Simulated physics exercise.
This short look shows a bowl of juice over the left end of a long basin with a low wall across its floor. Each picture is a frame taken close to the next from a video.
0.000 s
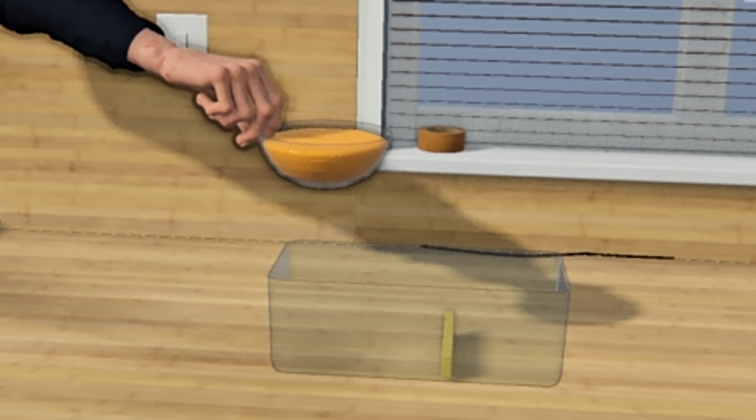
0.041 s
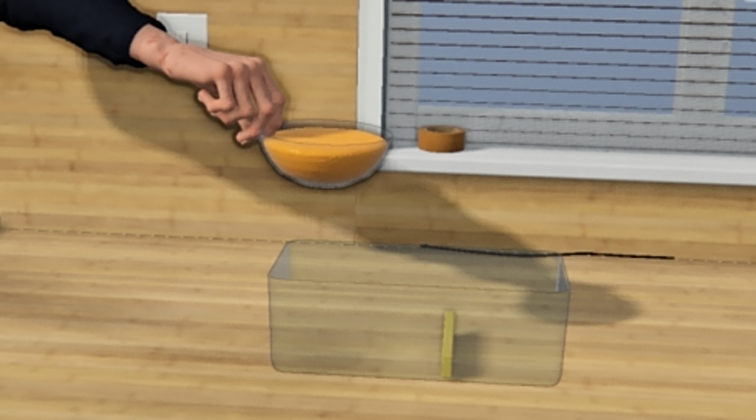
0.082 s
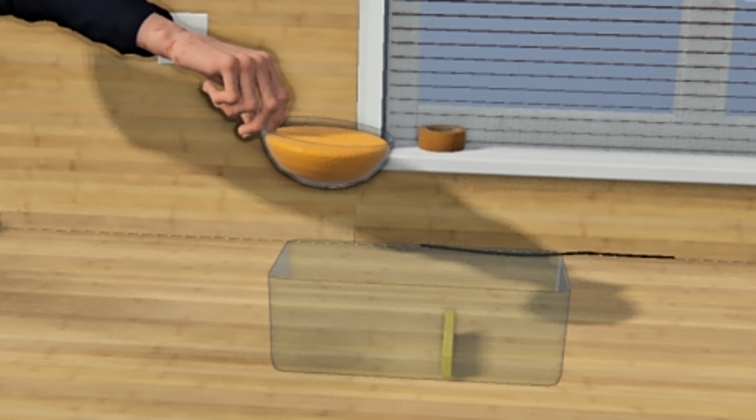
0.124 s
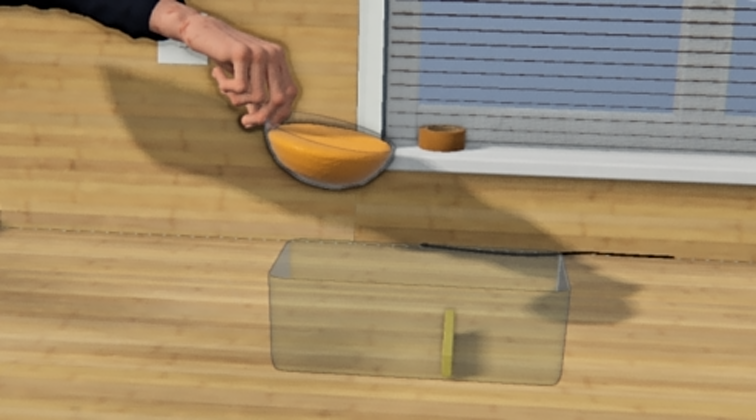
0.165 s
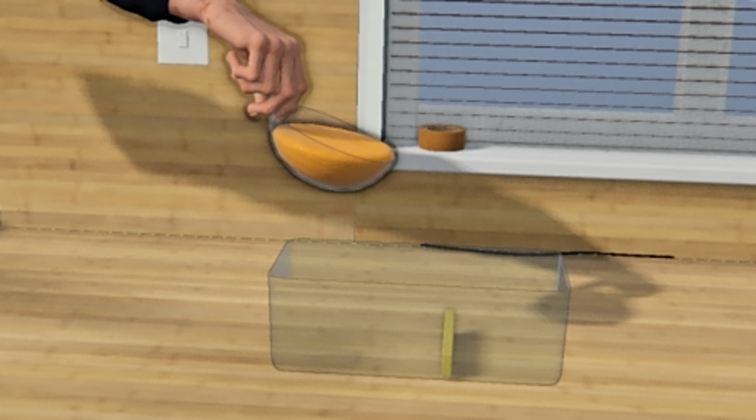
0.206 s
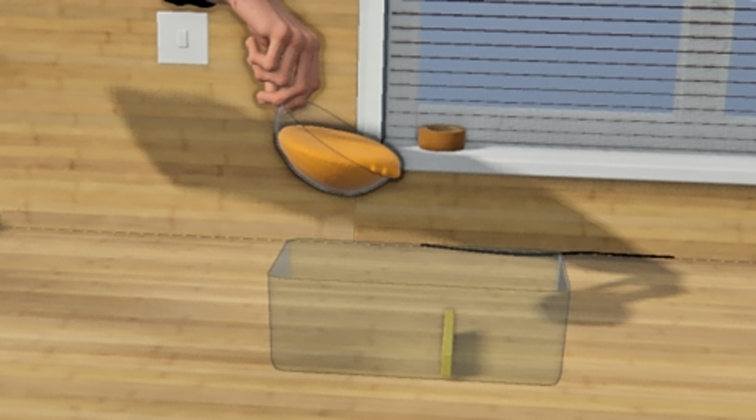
A hand gradually tilts a bowl of orange juice rightward above a long clear basin.
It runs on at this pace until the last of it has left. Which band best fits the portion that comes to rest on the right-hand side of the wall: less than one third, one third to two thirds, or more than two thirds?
The share right of the wall is going to stay short of a third.
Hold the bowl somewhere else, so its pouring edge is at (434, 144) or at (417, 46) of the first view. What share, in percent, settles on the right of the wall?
Estimate: 55 per cent, then 55 per cent.
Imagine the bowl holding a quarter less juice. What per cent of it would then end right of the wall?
Some 15 parts in a hundred.
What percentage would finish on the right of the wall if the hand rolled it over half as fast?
Share on the right: Some 40 percent.
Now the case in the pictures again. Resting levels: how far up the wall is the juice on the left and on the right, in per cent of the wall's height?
50 % left, 30 % right.
A moment on, the bowl is tipped on its side and 6 per cent is still to pour, 49 is left of the wall and 8 right of it.
Next, the bowl is tipped on its side and 0 per cent is still to pour, 75 is left of the wall and 22 right of it.
Then the bowl is tipped on its side and 0 per cent is still to pour, 68 is left of the wall and 25 right of it.
Later the bowl is tipped on its side and 0 per cent is still to pour, 68 is left of the wall and 26 right of it.
In the end 68 per cent lies left of the wall, 26 right of it and 6 outside.
